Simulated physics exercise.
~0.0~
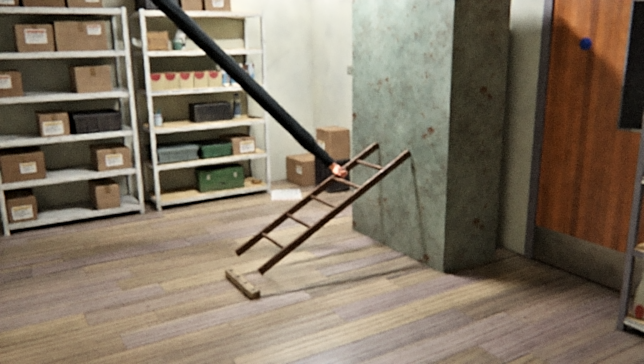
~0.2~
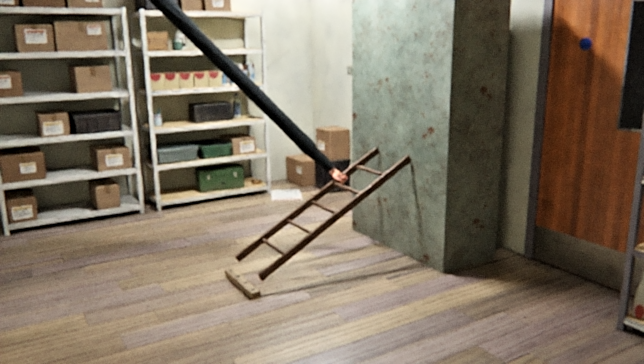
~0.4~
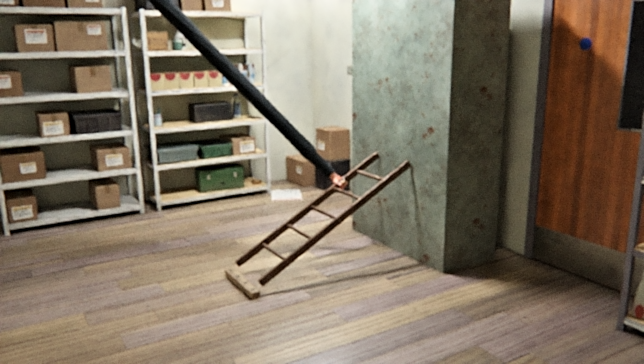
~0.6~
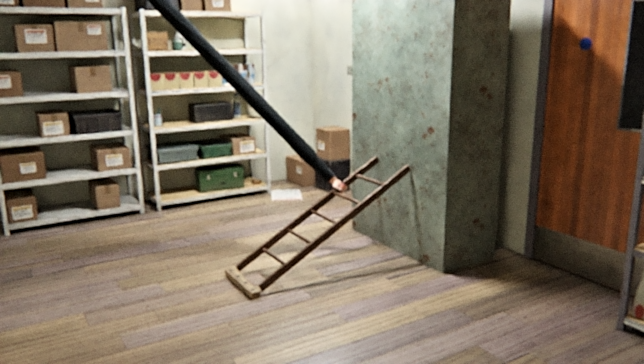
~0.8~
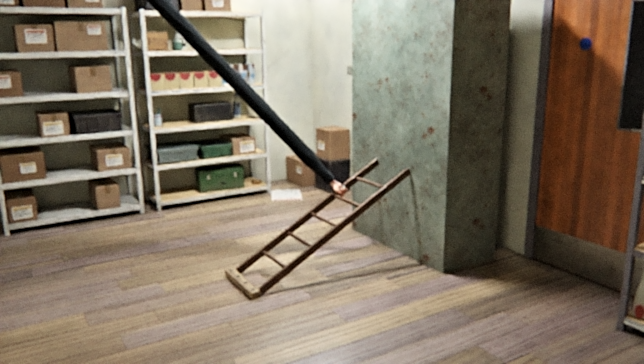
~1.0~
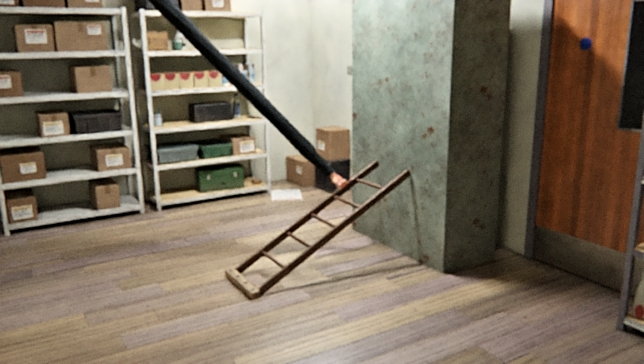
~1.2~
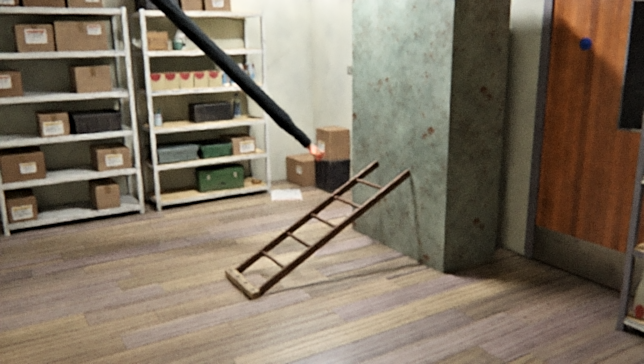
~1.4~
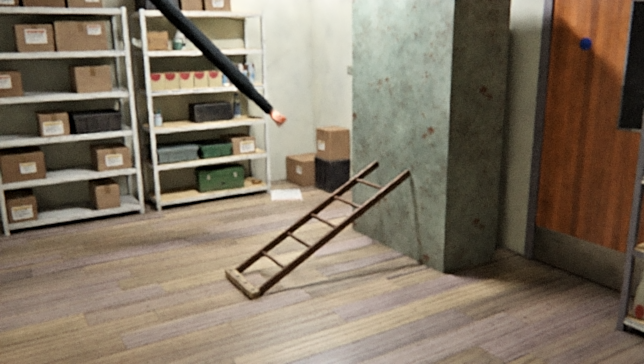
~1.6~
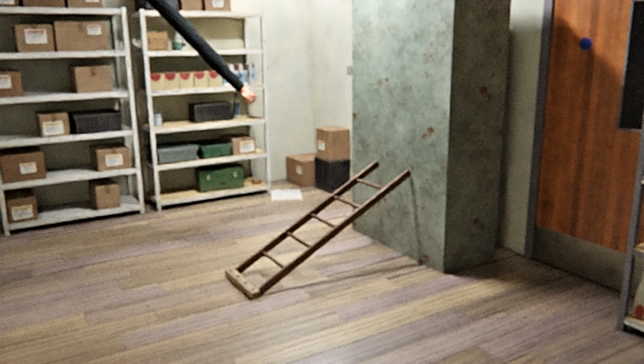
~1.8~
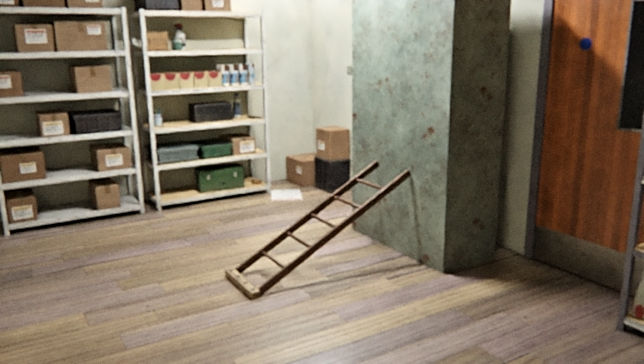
A brown, ladder-like wooden gate leans at a low slant against a tall, mottled grey-green cupboard in a storeroom, seen from a still, slightly raised viewpoint. Its lower end rests by a wooden batten on the plank floor, with white shelves of boxes behind to the left and an orange-brown door to the right. A dark-sleeved arm reaches in from the upper left, its hand holding the gate near the top and easing it slightly down into place. The hand then lets go and draws back up and out of view. The gate stays propped against the cupboard, still.
